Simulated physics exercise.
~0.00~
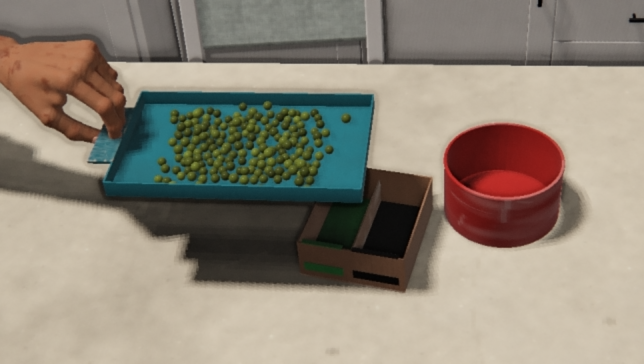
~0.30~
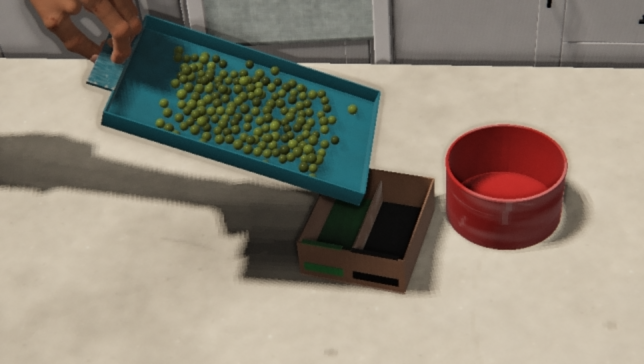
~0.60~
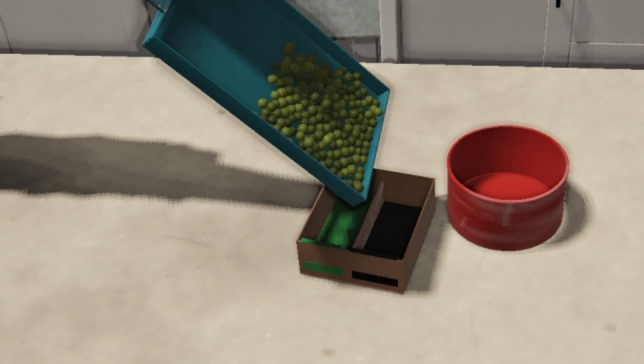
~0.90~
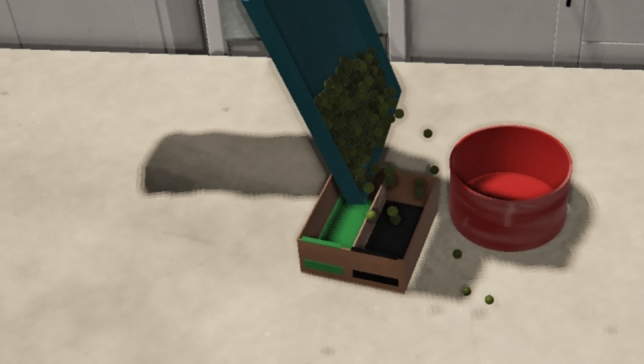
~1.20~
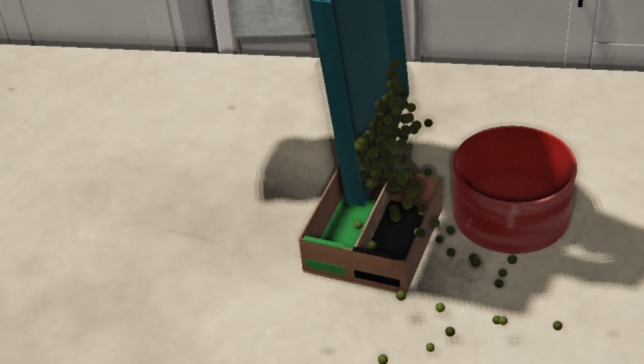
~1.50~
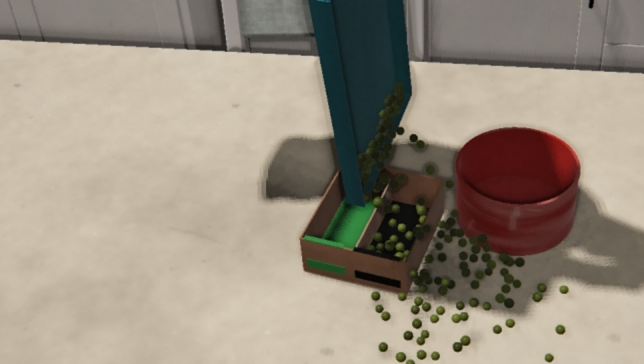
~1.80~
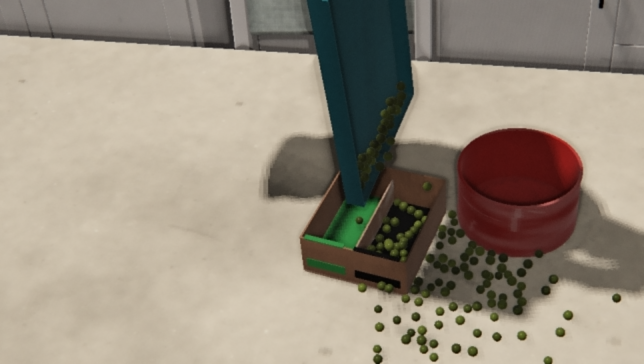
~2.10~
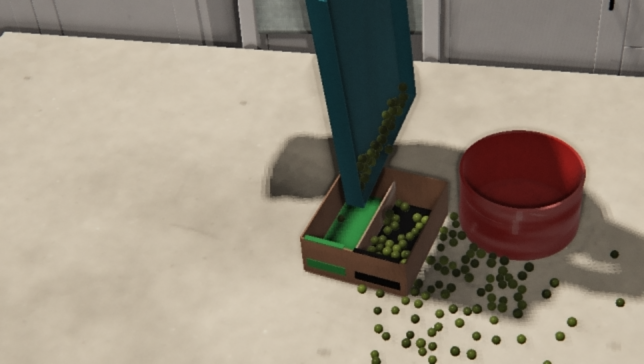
On a pale countertop in front of grey cabinets, a hand holds a blue tray of small green olives above a tin divided into green and black sections, with a red pot to the right. The hand lifts the tray's left end, and the olives slide toward the lower corner. As the tray steepens, they begin spilling over the edge, some bouncing away to the right. Once it stands upright, they pour down in a stream. Finally, many lie scattered on the counter, others fill part of the black section, some remain in the tray, and the pot looks empty.
